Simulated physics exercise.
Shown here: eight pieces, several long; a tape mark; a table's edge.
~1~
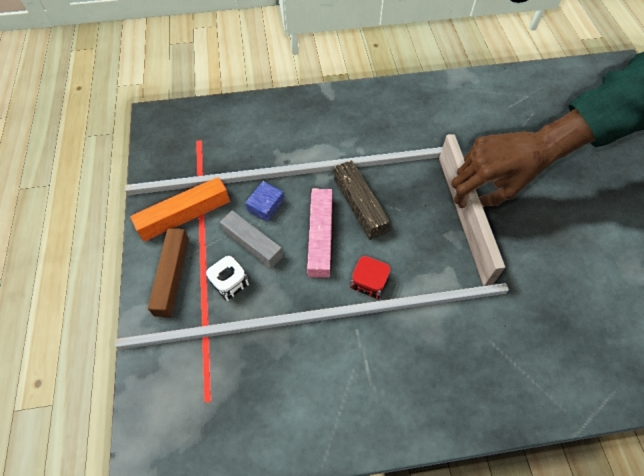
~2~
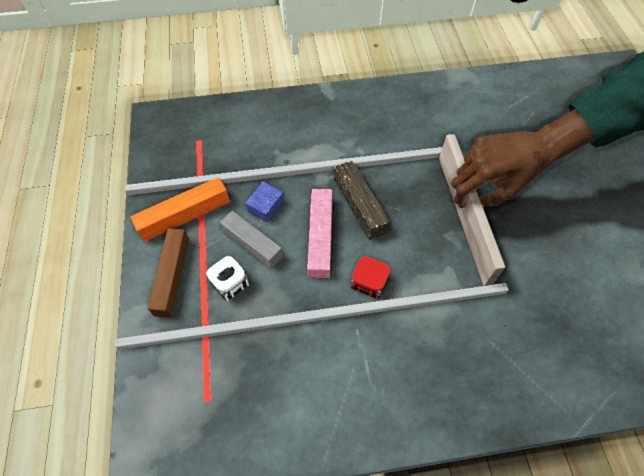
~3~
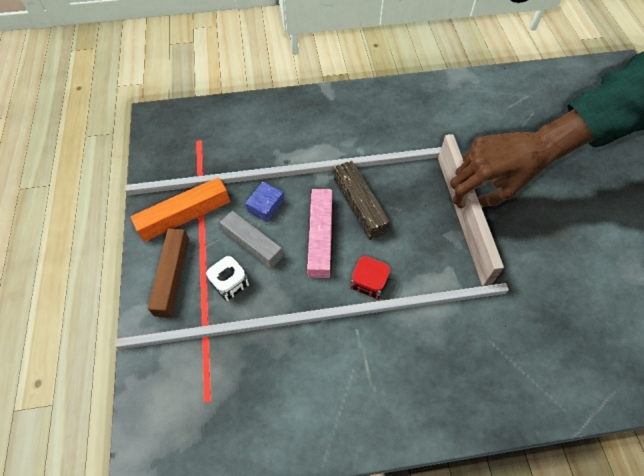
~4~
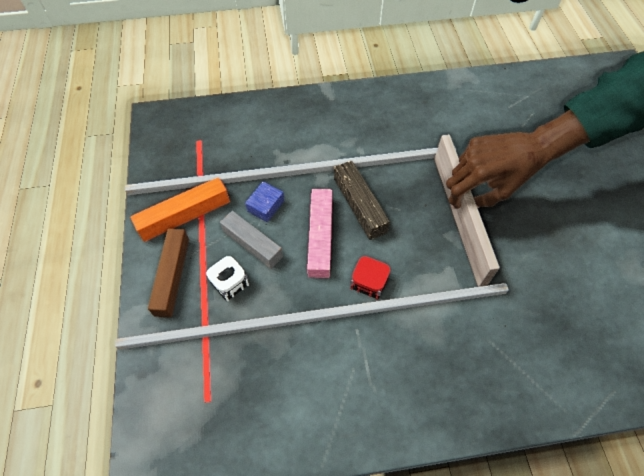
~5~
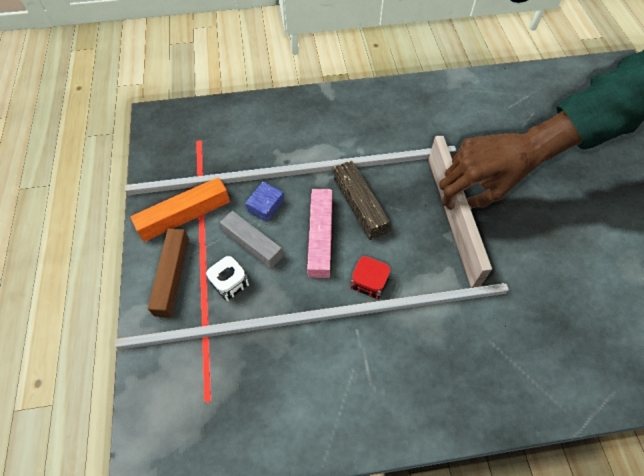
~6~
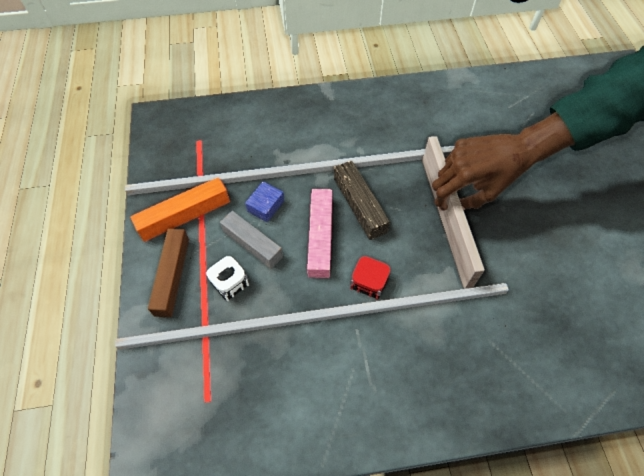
A hand slides a pale board slightly left between two rails toward several still blocks.
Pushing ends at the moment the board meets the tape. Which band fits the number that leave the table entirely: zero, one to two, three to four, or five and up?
Lost: One or two.
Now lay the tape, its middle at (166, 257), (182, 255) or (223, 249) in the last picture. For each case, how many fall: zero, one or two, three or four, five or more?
Per place, in order: 3 or 4; one to two; not one.
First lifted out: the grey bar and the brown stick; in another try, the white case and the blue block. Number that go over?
The number is 1 for the first case and 0 for the second.
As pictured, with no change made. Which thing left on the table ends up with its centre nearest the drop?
Closest at the end: The brown stick.
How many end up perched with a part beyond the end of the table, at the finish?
Expected count: 1.
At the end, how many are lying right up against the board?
Counting them up gives 2.
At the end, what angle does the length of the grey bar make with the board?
Misalignment: Close to 0°.
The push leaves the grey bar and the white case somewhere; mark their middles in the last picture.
The first comes to rest at (148, 253), and the second at (141, 307).
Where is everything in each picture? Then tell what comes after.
Brown stick (170, 272); orange bar (182, 209); white case (228, 278); board (468, 207); tape (203, 252), in the first frame.
Orange bar (182, 209); blue block (265, 202), in the second frame.
White case (228, 279); black bar (361, 199), in the third frame.
Brown stick (170, 272); board (463, 207), in the fourth frame.
Orange bar (182, 209); pink bar (321, 232), in the fifth frame.
Brown stick (170, 272); orange bar (182, 209); white case (228, 279); board (450, 209); tape (203, 252), in the sixth frame.
A little later, none off yet; brown stick at rest near (170, 272); orange bar at rest near (182, 209); white case at rest near (228, 279).
When it is over, the number that fall off is one or two; down, orange bar.
